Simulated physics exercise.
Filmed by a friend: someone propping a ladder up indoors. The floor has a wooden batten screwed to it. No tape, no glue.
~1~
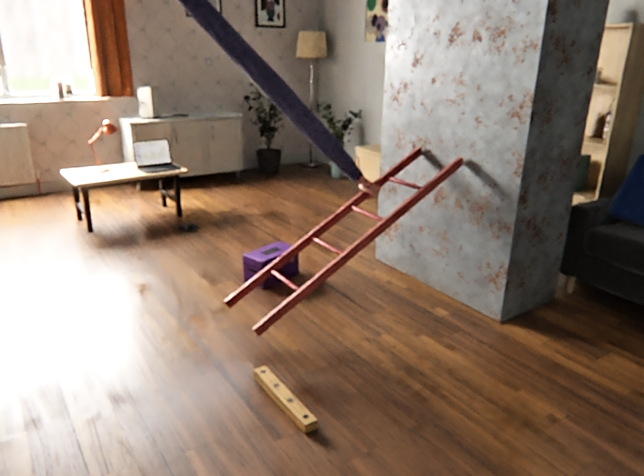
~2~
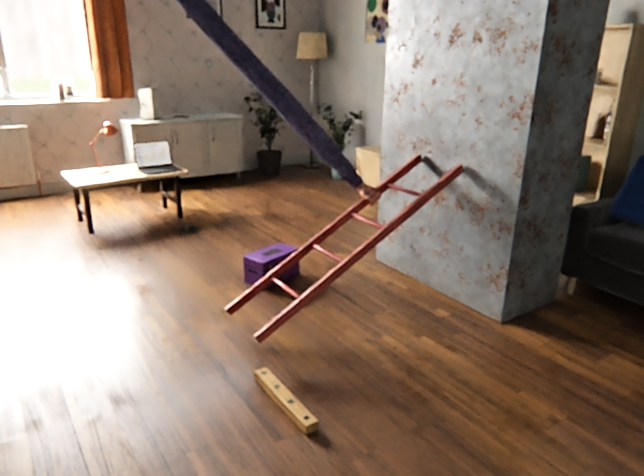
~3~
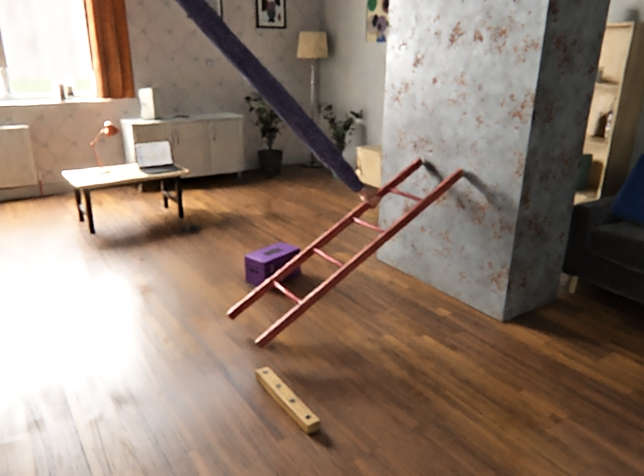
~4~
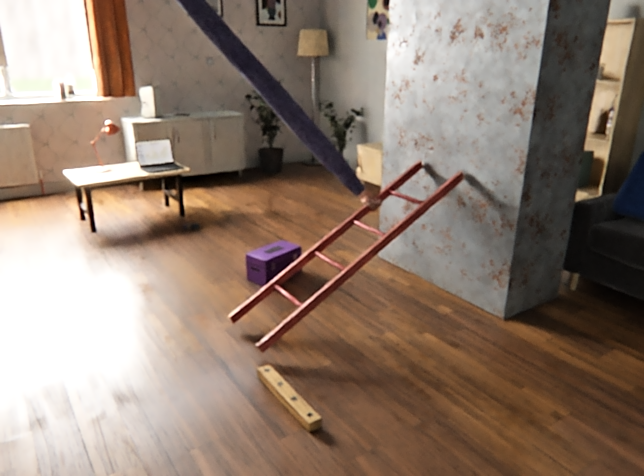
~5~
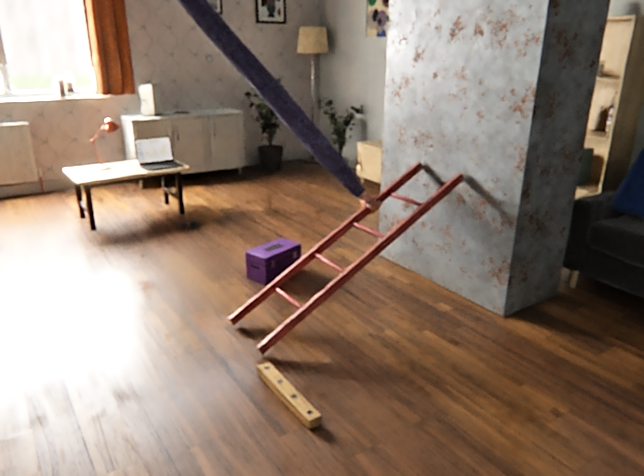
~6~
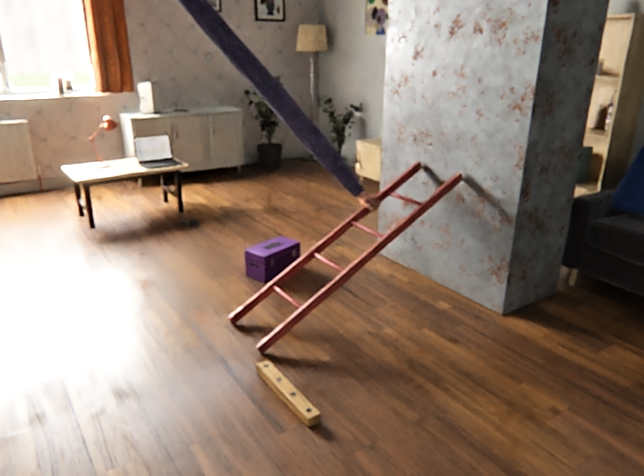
In a bright living room with a wooden floor, seen from slightly above, a patterned grey pillar stands right of centre, with a low table and laptop at left. A red ladder leans toward the pillar, a dark purple arm-like shape reaching its upper part from the top left, near a purple box and a pale wooden batten. The ladder lowers slightly, then barely moves, while the view shifts faintly.
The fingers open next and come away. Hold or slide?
I expect it will skid away at the bottom.
Then, 0.28 s past the last view, red ladder leaning 9° off how it started near (342, 265).
Then, 0.40 s past the last view, red ladder leaning 22° off how it started near (336, 294).
Then, 0.52 s past the last view, red ladder leaning 29° off how it started near (335, 300).
Finally, the red ladder gives way at the feet, near (334, 306); nothing else stirs.
